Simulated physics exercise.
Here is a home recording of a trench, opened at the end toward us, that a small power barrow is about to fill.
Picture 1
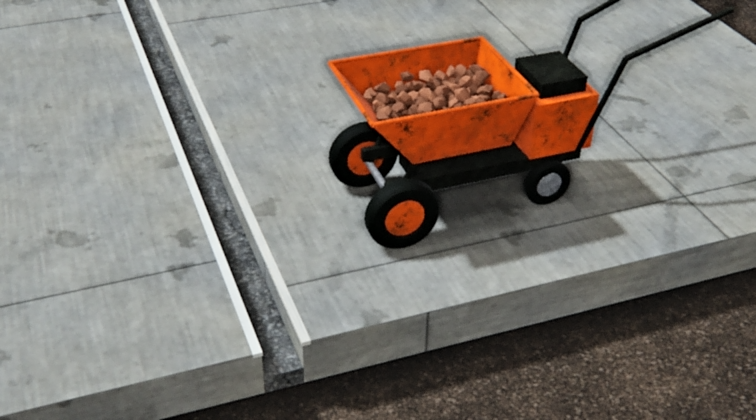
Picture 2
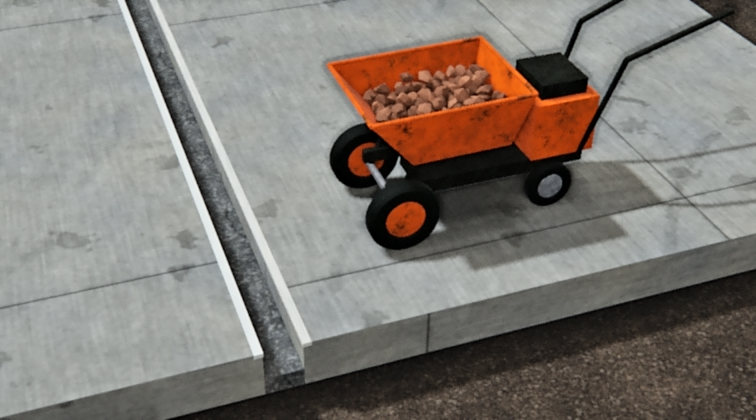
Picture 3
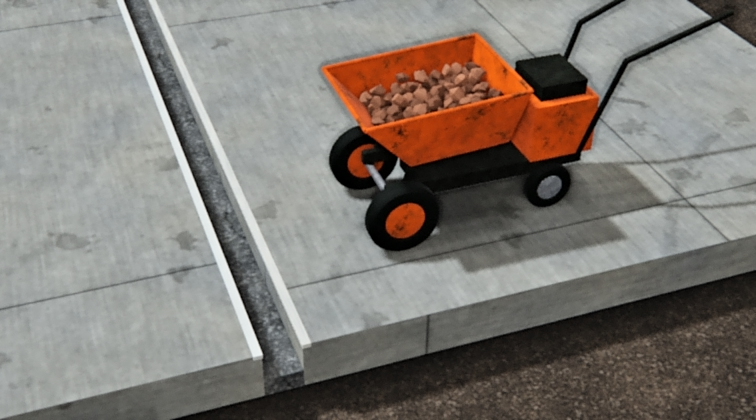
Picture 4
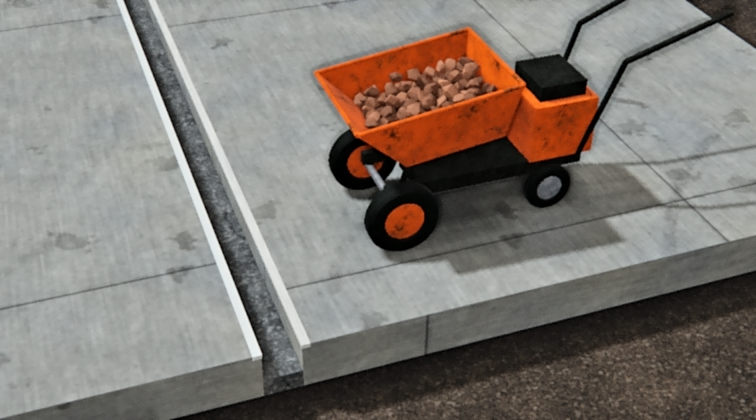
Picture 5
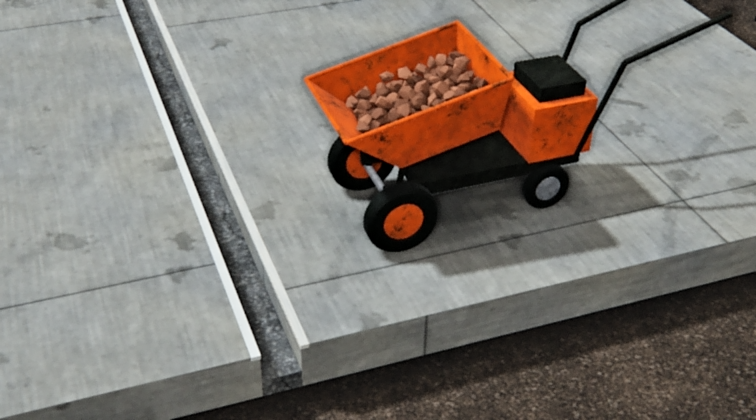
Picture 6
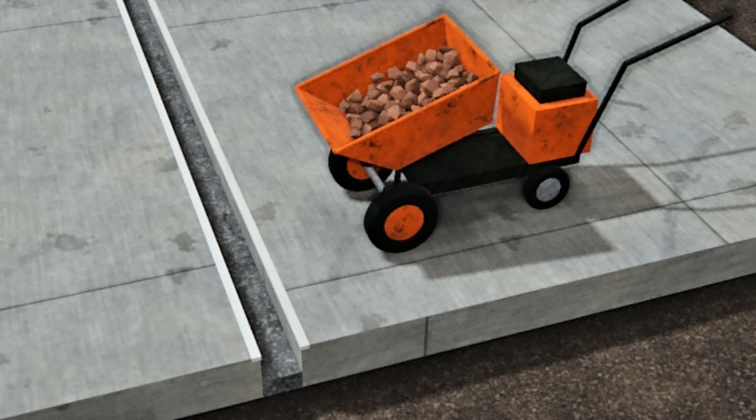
To begin with, an orange power barrow loaded with reddish-brown rubble stands on a concrete slab, its skip level, to the right of a narrow open trench. The skip then tilts gradually forward to the left, its back end rising clear of the chassis while the wheels stay put and the rubble remains inside.
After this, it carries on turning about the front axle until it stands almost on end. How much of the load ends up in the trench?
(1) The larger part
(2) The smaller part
Answer: 1.
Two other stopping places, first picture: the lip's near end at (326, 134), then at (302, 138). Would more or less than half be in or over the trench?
Result A - a minority; result B - a minority.
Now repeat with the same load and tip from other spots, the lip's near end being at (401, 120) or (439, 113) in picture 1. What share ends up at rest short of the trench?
Try 1: 40 %. Try 2: 70 %.
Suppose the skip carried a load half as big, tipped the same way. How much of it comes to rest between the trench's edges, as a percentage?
90 in a hundred, roughly.
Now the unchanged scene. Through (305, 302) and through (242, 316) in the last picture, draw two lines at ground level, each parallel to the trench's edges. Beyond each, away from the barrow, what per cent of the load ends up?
Roughly 100 per cent, and 10 per cent.
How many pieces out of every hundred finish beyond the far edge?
Roughly 15 in a hundred.
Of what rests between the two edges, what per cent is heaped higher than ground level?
Share: Around 25 %.
Soon after the last picture, skip tipped steeply; all in the skip.
A little later, skip tipped steeply; most in the skip; a small part short of the trench; a small part in or heaped over the trench; a stray few falling.
Later still, skip tipped right over; a small part in the skip; a small part short of the trench; about two thirds in or heaped over the trench; a small part beyond it.
At rest, skip tipped right over; a small part short of the trench; about two thirds in or heaped over the trench; a small part beyond it.
